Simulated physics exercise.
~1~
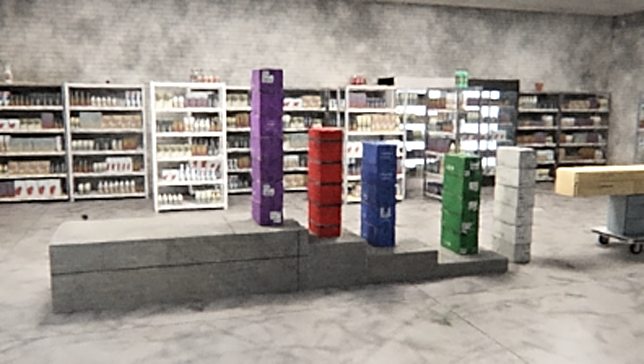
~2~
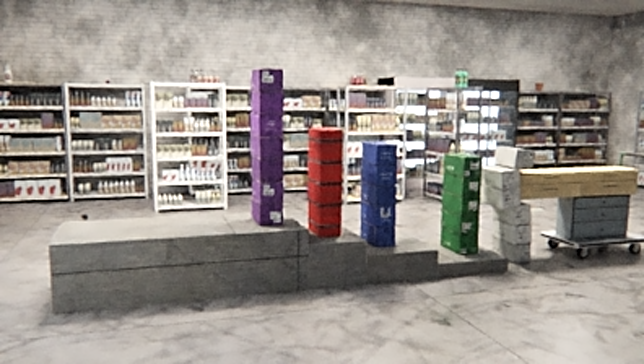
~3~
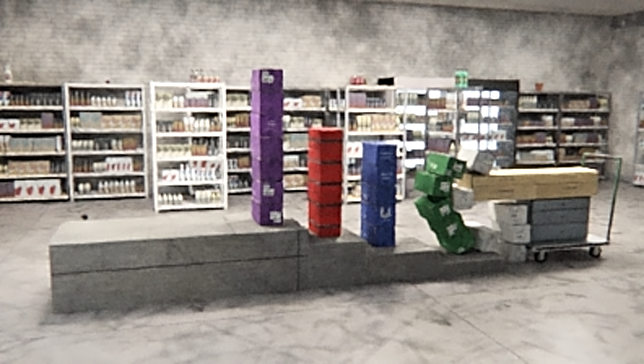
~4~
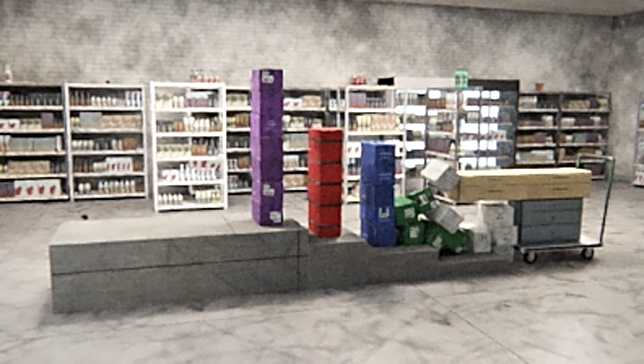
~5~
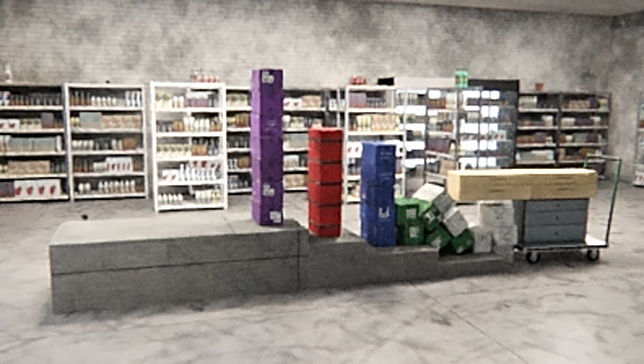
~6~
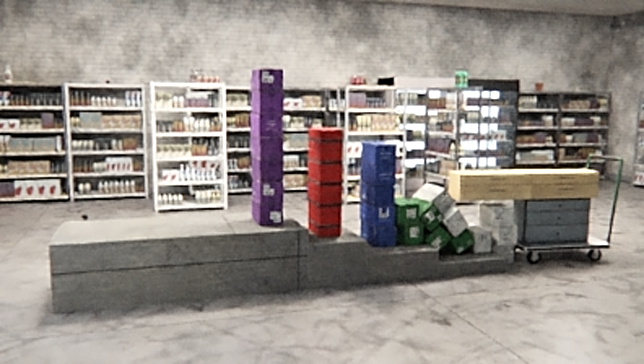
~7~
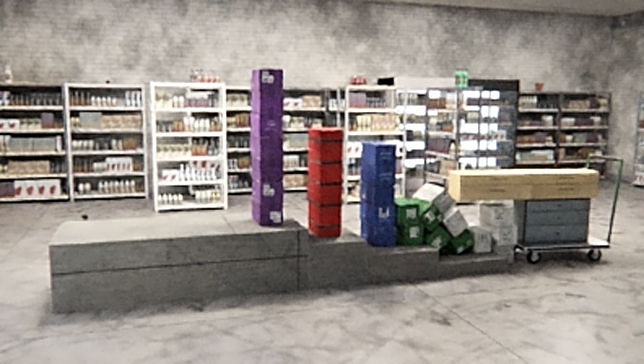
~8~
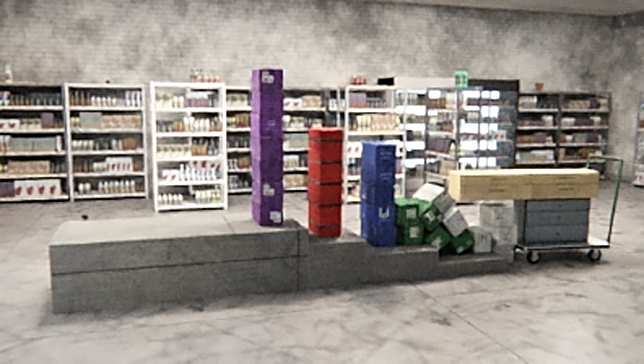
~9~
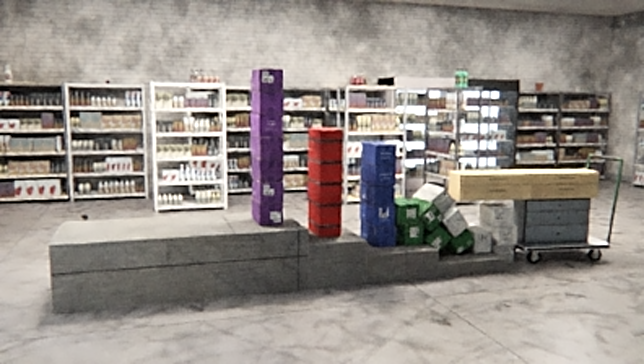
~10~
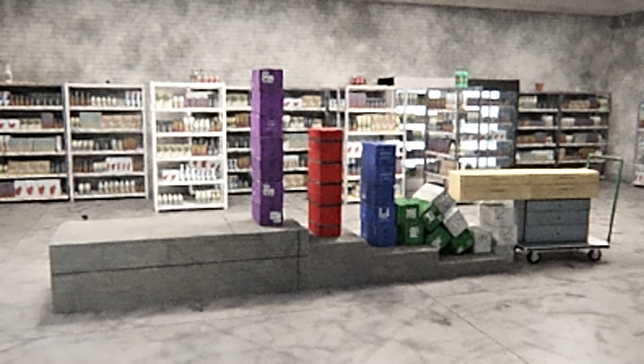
A trolley carrying a long wooden case rolled in from the right and rammed the pale stack, which toppled into the green one and brought it down in a heap against the blue stack, while the blue, red and purple stacks stayed standing.
